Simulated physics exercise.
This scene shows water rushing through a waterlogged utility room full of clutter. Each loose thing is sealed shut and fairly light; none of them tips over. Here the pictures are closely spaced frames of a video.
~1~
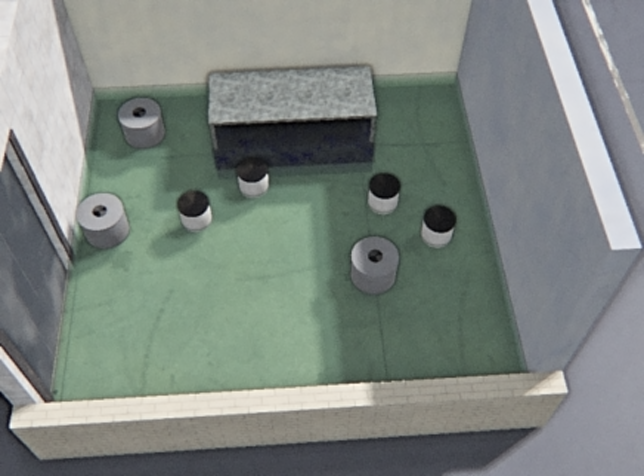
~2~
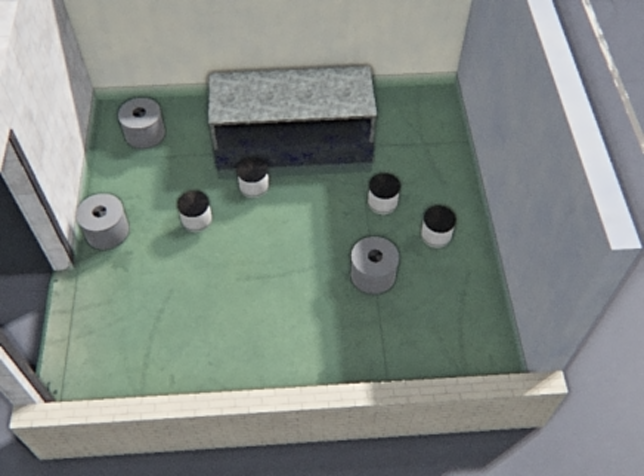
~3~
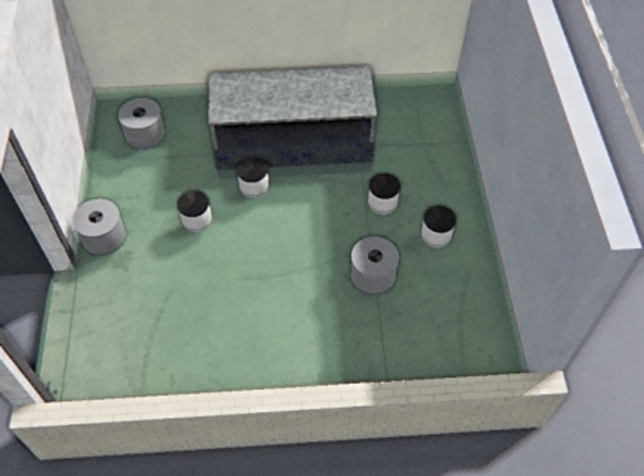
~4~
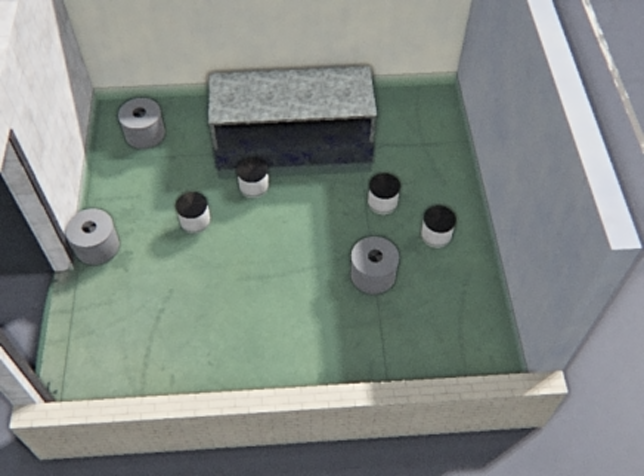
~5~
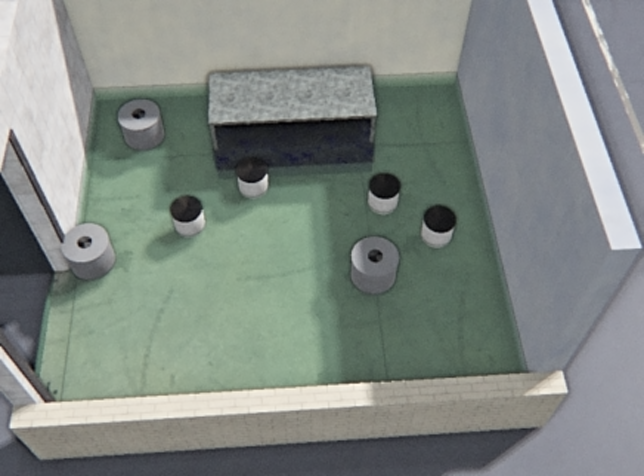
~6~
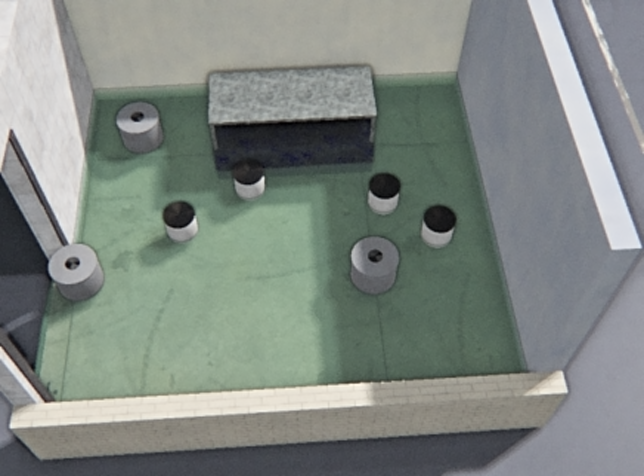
A grey tub by the left doorway drifted slowly toward the front of the green-floored room, then a dark-topped pail near it edged slightly left, while most of the other containers stayed put.
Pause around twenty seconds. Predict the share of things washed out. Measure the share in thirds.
It comes out at two thirds or beyond.
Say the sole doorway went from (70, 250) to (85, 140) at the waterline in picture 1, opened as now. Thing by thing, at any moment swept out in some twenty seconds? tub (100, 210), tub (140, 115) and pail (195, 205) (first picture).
Lab log - 1: Escaped; 2: Escaped; 3: Escaped.
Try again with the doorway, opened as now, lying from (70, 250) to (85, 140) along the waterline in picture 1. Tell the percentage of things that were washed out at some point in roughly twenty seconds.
Close to 70 percent.
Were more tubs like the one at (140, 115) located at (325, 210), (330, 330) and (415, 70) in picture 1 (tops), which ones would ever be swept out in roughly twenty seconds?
Taken in the given order, the three: Exits at some point, exits at some point and doesn't escape.
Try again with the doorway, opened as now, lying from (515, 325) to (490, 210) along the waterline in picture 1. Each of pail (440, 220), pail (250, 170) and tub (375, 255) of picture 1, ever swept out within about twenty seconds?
Result by object, in the order asked: Flushed / flushed / flushed.
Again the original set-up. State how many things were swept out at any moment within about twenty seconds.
That gives 5.
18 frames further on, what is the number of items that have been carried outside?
The answer here is 2.
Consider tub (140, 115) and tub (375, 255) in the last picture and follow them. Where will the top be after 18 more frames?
My guess is close to (93, 225), then close to (253, 294).
A moment on, 1 of 7 are out; 6 afloat.
Next, 2 of 7 are out; 5 afloat.
Later, 5 of 7 are out; 2 afloat.
In the end, 5 of 7 are out; 2 afloat.
